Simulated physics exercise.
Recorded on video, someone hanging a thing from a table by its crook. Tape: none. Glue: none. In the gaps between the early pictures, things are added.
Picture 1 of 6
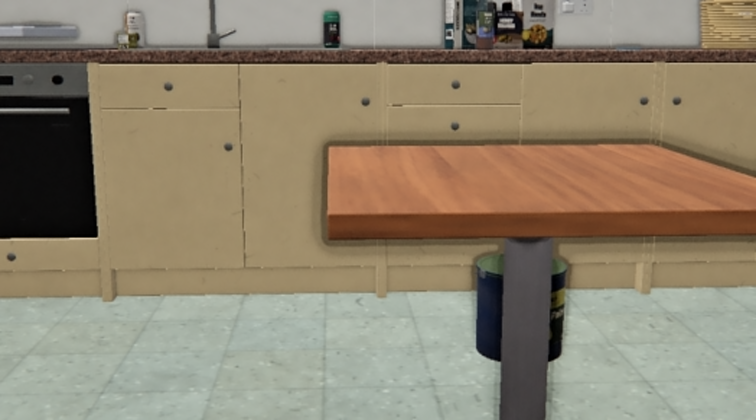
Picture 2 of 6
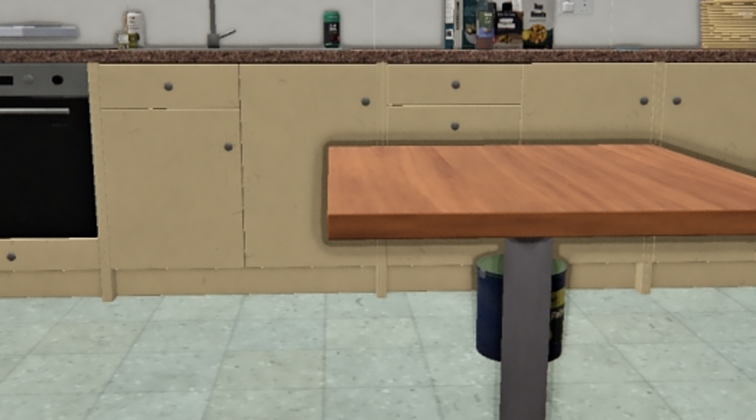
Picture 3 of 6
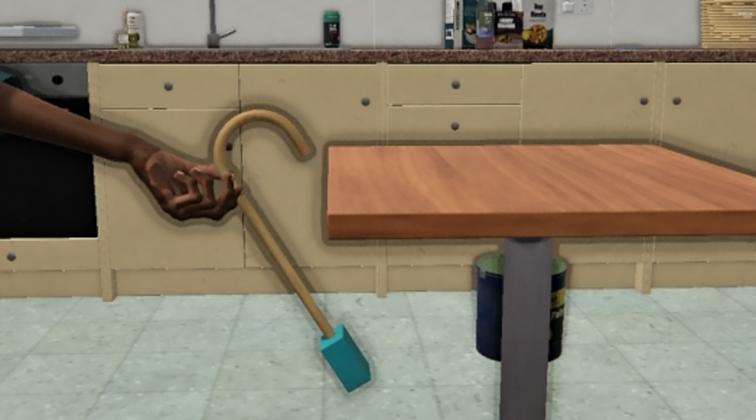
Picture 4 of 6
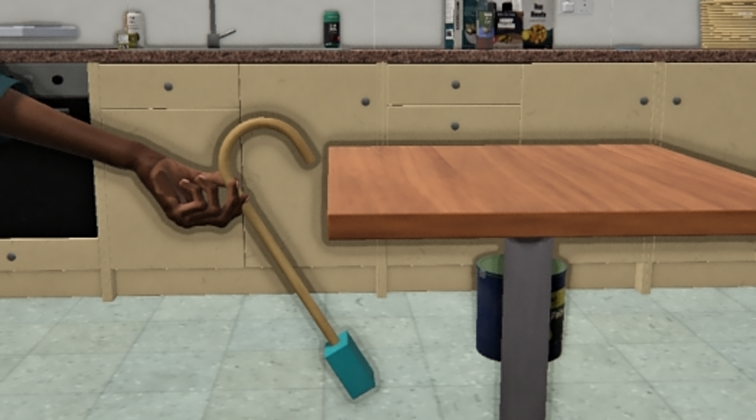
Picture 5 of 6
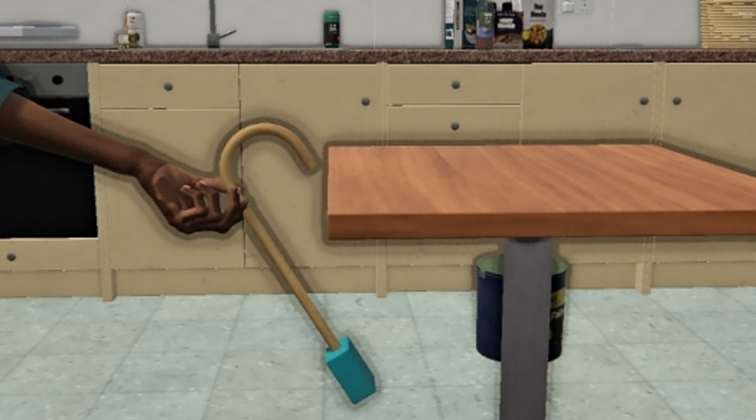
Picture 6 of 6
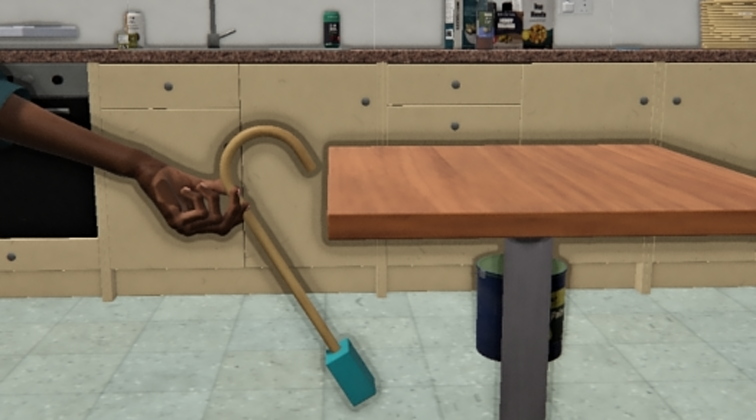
In a kitchen, a hand holds a turquoise-ended hooked stick beside a table, lowering it slightly.
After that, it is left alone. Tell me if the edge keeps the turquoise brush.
In the end the turquoise brush slips off.
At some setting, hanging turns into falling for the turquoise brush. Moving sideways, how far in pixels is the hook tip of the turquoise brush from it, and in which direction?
Around 16 pixels to the right.
Then, 0.44 s past the last view, turquoise brush come down.
Finally, the turquoise brush drops past the edge.
